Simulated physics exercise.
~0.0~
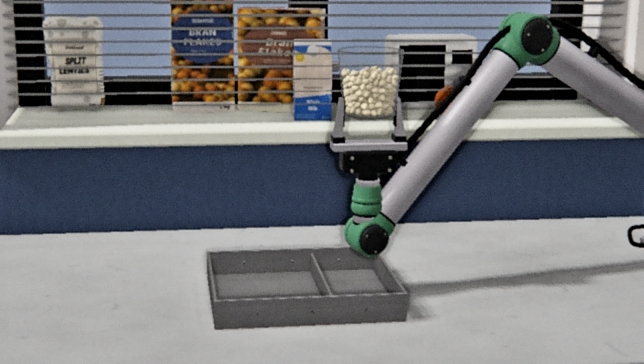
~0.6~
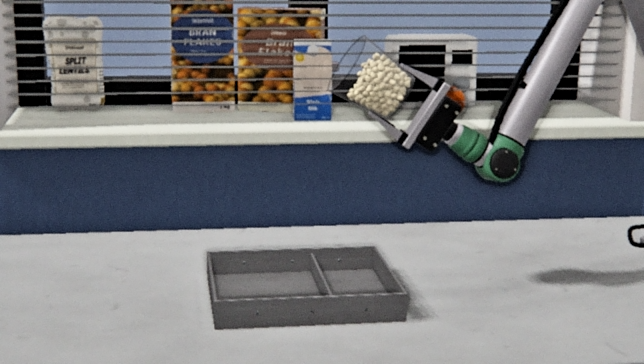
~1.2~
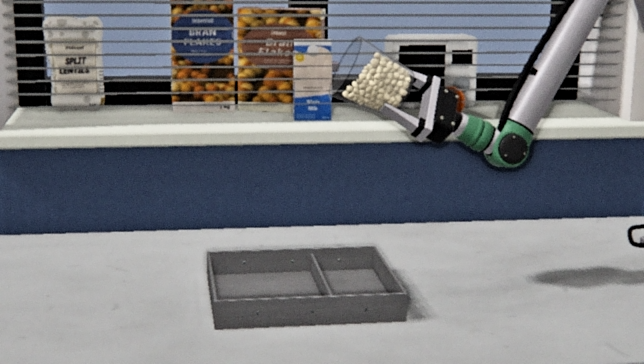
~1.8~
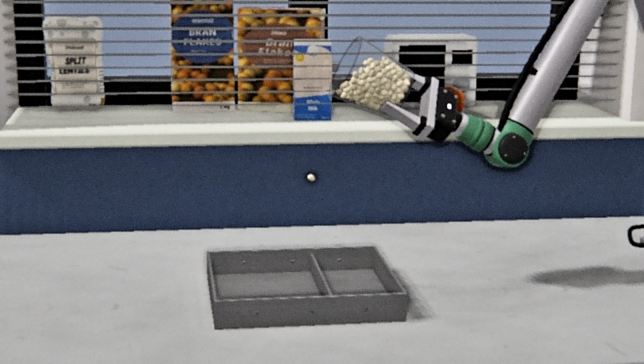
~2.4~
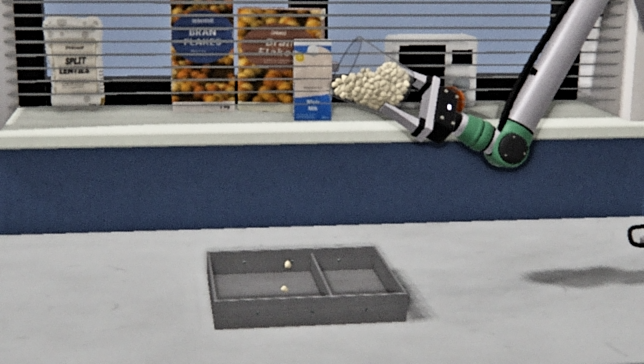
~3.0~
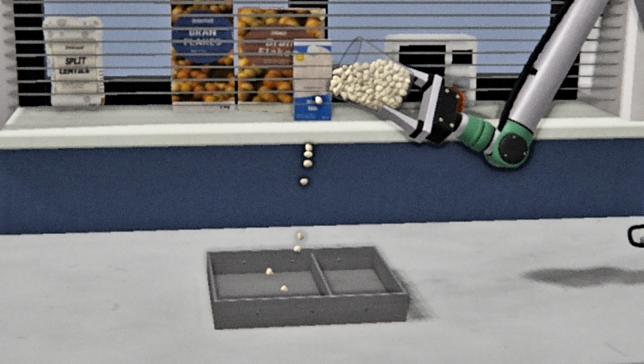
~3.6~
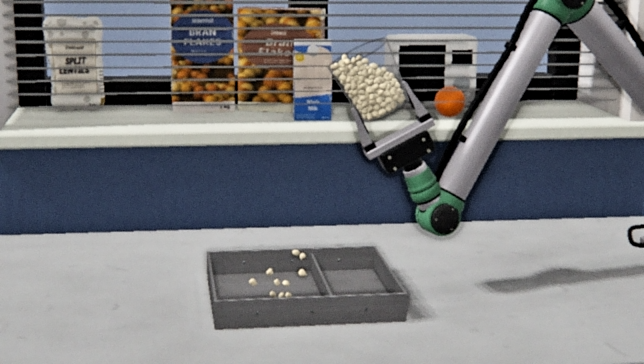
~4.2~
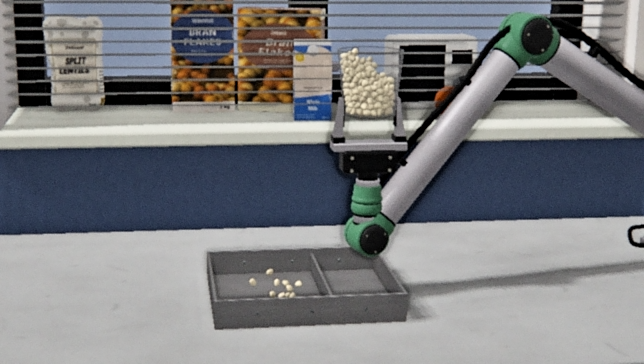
A grey robot arm with green joints holds a clear tumbler full of pale dried beans above a white table, seen from a fixed view in front of a window with slatted blinds. On the sill behind stand food boxes, a white packet, a blue and white carton and an orange, while a grey divided tray sits below. The arm swings the tumbler up and to the right, tipping it towards the left. A few beans dribble into the tray's larger left part. The arm then turns the tumbler upright again, still mostly full, with a small scatter of beans lying in the tray.
